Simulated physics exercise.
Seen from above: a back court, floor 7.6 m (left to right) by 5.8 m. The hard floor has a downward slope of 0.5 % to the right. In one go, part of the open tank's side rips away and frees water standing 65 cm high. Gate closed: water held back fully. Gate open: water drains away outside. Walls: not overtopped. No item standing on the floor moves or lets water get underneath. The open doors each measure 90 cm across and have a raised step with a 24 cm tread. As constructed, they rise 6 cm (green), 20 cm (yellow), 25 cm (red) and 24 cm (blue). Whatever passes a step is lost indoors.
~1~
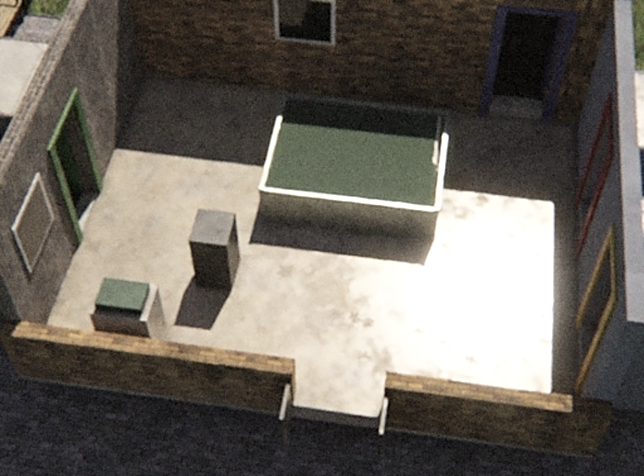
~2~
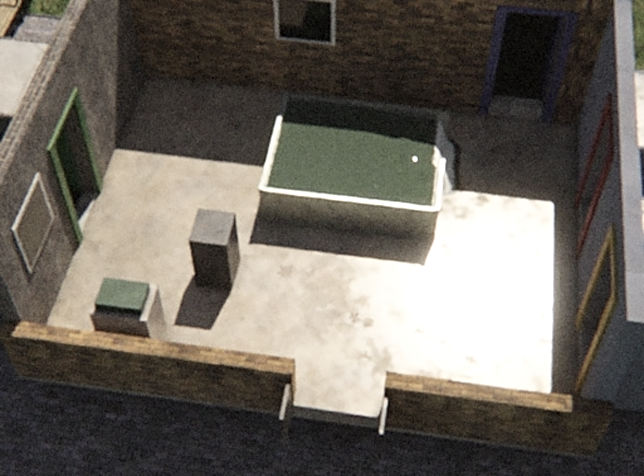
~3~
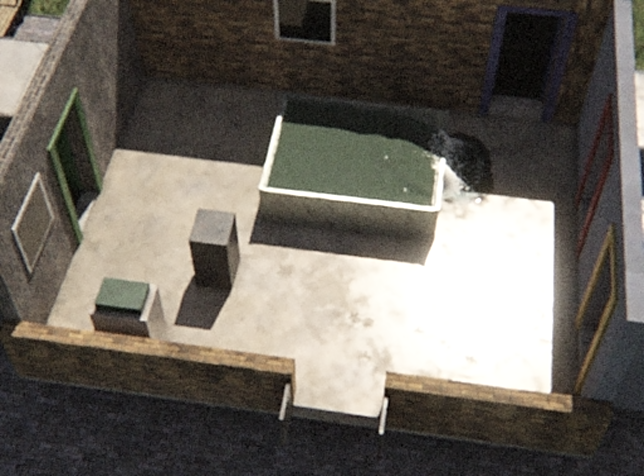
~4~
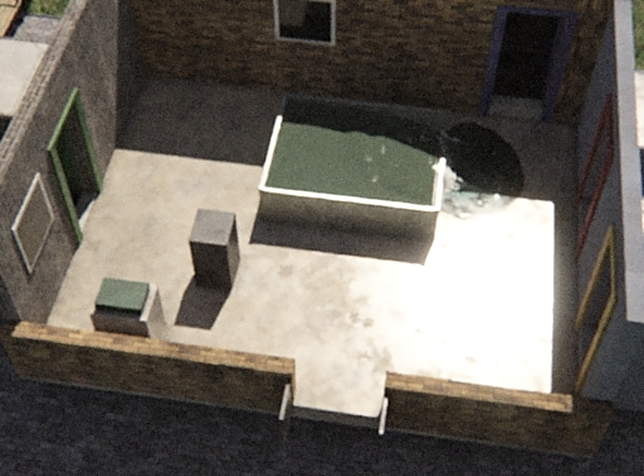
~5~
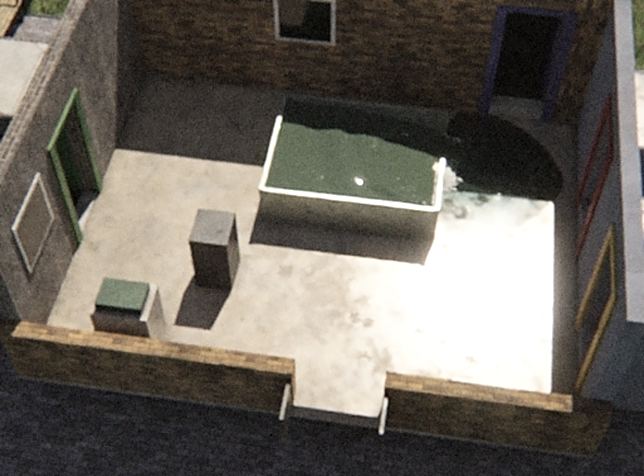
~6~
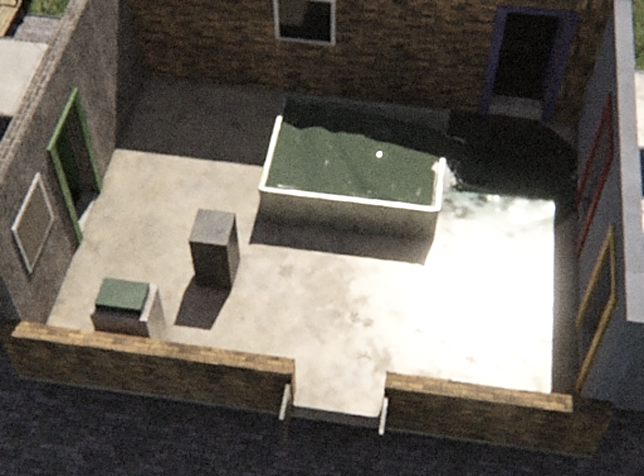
Back court seen from above, dark water pouring from the right side of an open tank and spreading across the floor to the blue door.
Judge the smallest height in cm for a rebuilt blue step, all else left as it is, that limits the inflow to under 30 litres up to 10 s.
Roughly 27 cm at the least.
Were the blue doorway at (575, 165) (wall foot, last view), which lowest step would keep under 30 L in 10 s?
33 cm.
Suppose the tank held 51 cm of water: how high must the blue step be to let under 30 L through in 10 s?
Then around 20 centimetres.
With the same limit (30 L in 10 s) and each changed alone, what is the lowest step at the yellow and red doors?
You'd want some 10.5 cm at yellow and some 22 cm at red.
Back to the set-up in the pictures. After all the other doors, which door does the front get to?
I'd say the green door.
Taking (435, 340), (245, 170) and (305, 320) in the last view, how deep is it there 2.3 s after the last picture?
Close to 0, 0 and 0 cm deep.
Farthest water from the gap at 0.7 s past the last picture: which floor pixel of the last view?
The farthest wet point sits near (577, 288).
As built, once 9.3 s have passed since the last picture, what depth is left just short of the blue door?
Depth: Near 13.5 cm.
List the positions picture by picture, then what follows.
The first frame shows still water, 65 cm deep, in the open tank at (357, 153); the blue door at (524, 73) is dry.
In the second frame, water pours out at (440, 158) and has run 0.2 m, to (452, 190); about 5 cm deep outside, 65 cm at the back.
In the third frame, the gap is at (440, 159), the front 0.8 m out at (486, 189); the back of the open tank holds 65 cm.
In the fourth frame, water pours out at (440, 159) and has run 1.3 m, to (516, 190); about 7 cm deep outside, 65 cm at the back.
In the fifth frame, the front is at (558, 183), 1.9 m from the gap at (440, 159); 3.3 m2 of floor is wet, 65 cm left at the back.
In the sixth frame, the gap is at (440, 159), the front 2.2 m out at (576, 159); the back of the open tank holds 64 cm; water is at the blue door at (524, 73).
Then, 0.7 s after the last picture water covers 15 % of the floor, deepest (52 cm) near (576, 125); 25 cm at the blue door, 0 litres in over its 24 cm step.
Then, 2.3 s after the last picture water covers 30 % of the floor, deepest (34 cm) near (534, 120); 32 cm at the blue door, 33 litres in over its 24 cm step.
Then, 9.3 s after the last picture water covers 95 % of the floor, deepest (14 cm) near (576, 172); 14 cm at the blue door, 56 litres in over its 24 cm step.
At the blue door as built, the water peaked near 34 cm, 1.9 s after the last picture.
Run again over the same 10 s with other heights there, 57 litres in over 24 cm, 7 litres over 32.5 cm. The limit of 30 litres is kept from about 27 cm up.
